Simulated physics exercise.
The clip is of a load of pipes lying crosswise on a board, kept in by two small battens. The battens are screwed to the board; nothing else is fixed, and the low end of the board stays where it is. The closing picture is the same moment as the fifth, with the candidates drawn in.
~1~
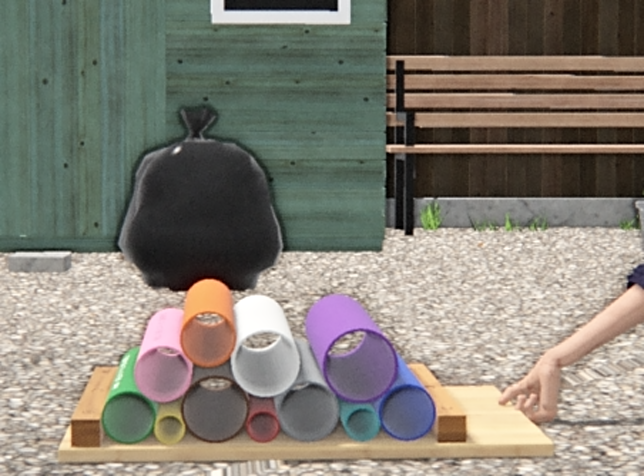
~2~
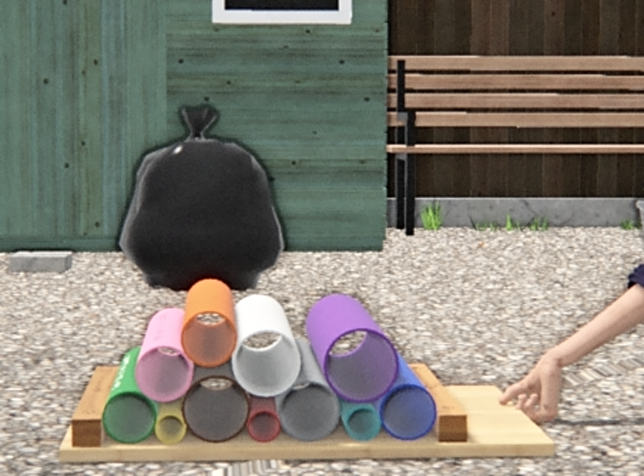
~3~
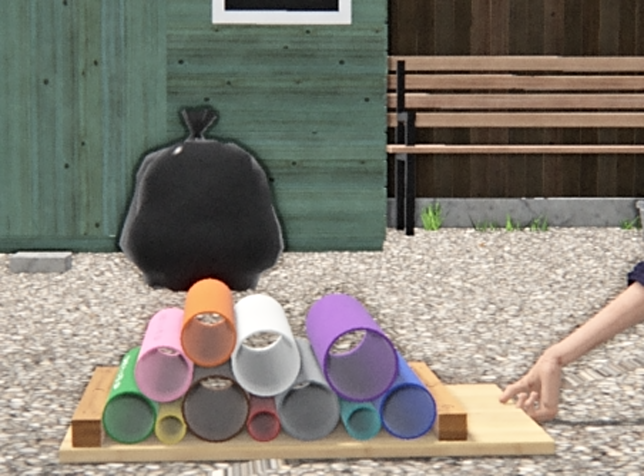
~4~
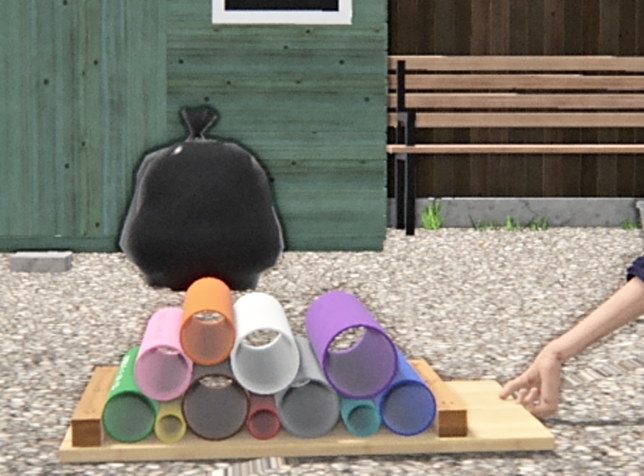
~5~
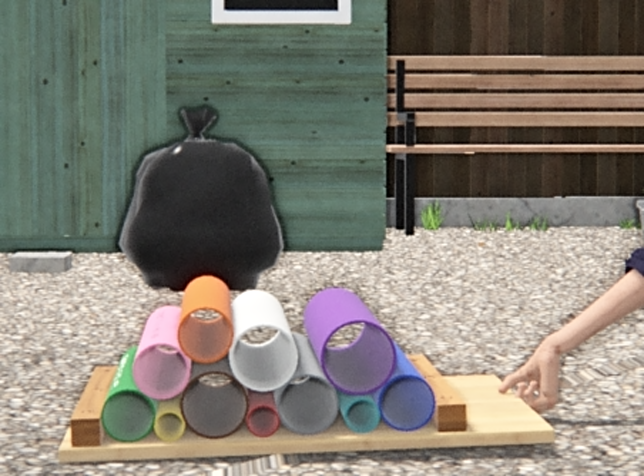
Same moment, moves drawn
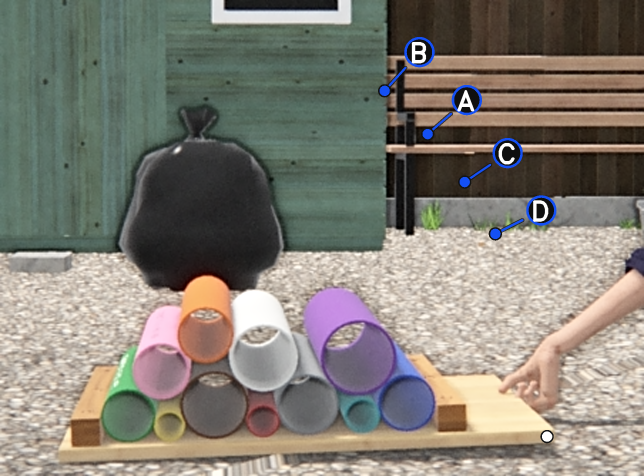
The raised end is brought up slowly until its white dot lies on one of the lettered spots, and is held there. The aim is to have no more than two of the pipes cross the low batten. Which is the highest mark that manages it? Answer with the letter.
Up to A.
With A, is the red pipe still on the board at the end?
Yes, with A.
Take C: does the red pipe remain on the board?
The red pipe: Yes.
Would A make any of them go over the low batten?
Yes.
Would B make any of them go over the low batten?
Yes.
On the marked copy, A at (428, 134); B at (385, 91); C at (465, 182); D at (495, 234); the white dot at (547, 437).
Taking A. A third of the way, board at 21°.
Two thirds of the way, board at 40°.
When it is over, board at 41°, two over the low batten (pink, orange).
As for the rest, B four over the low batten (pink, purple, white, orange); C two over the low batten (pink, orange); D none over the low batten.
